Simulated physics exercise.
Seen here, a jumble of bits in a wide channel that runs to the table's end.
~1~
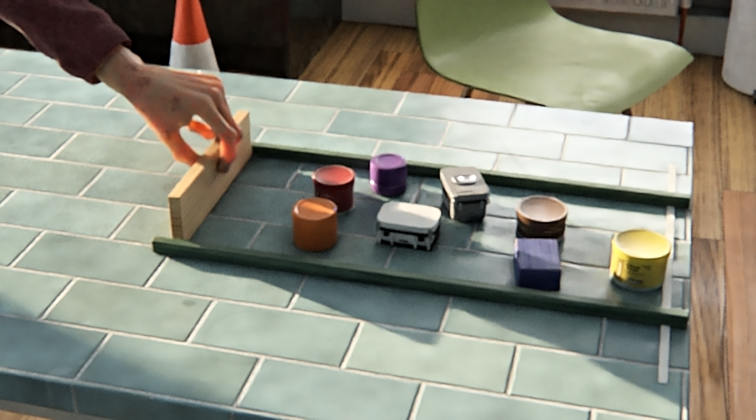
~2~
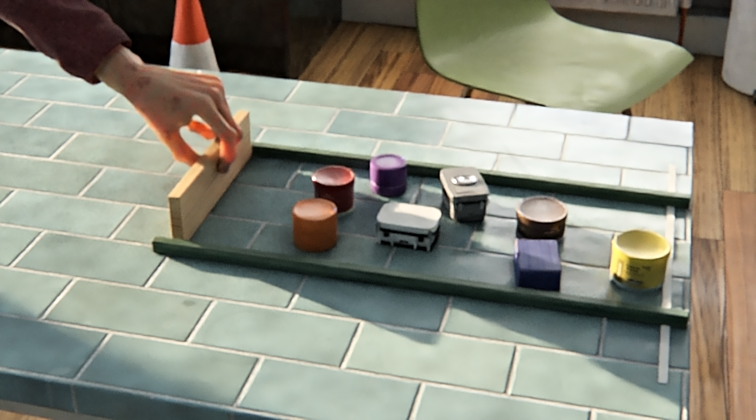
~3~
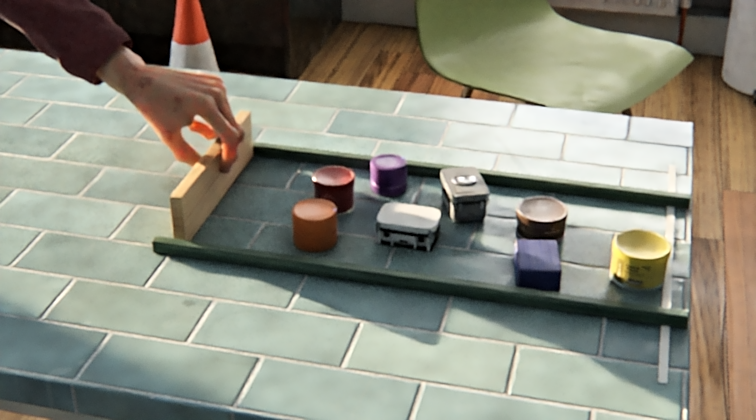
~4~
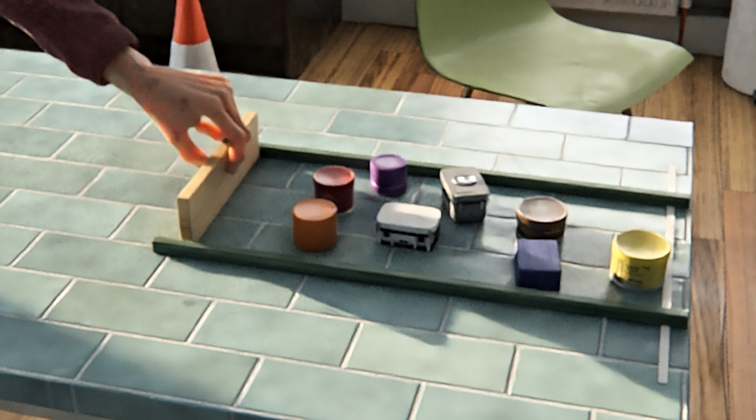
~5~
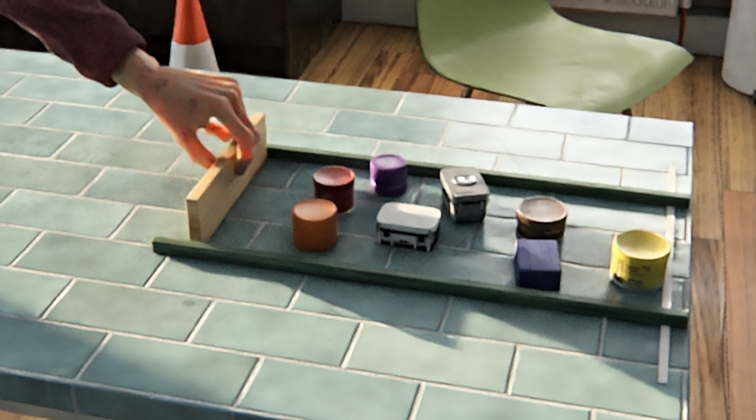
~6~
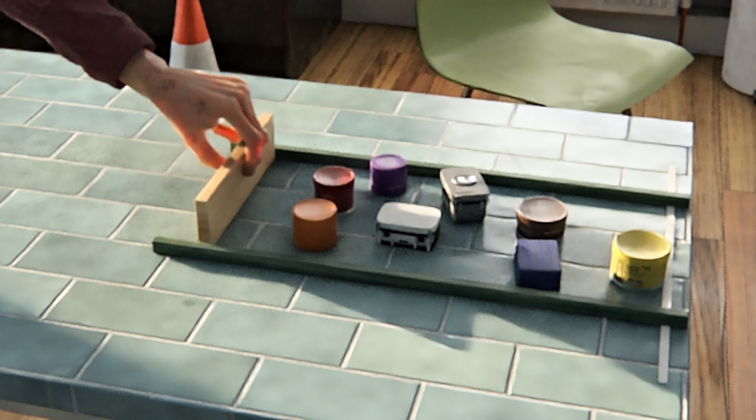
The clip opens on a tiled table where a hand grips an upright wooden board at the left end of a green-edged channel holding scattered pots, cases and a blue block. The board stays still at first, then the hand slides it slightly right, while the objects stay in place.
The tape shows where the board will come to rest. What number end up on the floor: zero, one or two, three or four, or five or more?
In the end the number that fall off is five or more.
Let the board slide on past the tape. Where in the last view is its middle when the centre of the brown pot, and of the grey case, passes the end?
For the brown pot at (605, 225), for the grey case at (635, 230).
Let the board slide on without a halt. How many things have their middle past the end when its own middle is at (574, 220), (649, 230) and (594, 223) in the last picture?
Place by place, 0, 5 and 1.
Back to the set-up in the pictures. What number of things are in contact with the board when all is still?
That makes 3.
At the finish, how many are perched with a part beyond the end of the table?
Overhanging: 3.
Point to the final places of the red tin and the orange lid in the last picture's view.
The red tin stops around (693, 234); the orange lid around (693, 283).
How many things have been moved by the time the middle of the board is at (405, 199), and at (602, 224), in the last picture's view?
At the one place 5, at the other 8.
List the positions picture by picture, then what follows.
The first frame shows yellow pot (640, 260); blue block (537, 265); brown pot (541, 220); board (213, 174); tape (669, 258).
The second frame shows blue block (537, 265); board (213, 174).
The third frame shows brown pot (541, 221); grey case (464, 195).
The fourth frame shows yellow pot (640, 261); red tin (334, 192).
The fifth frame shows blue block (537, 265); orange lid (315, 225).
The sixth frame shows yellow pot (640, 261); blue block (537, 265); brown pot (541, 221); board (239, 177); tape (669, 258).
A little later, none off yet; yellow pot at rest near (640, 261); blue block at rest near (537, 265); brown pot at rest near (541, 221).
When it is over, the number that fall off is five or more; down, white case, grey case, brown pot, blue block and yellow pot.
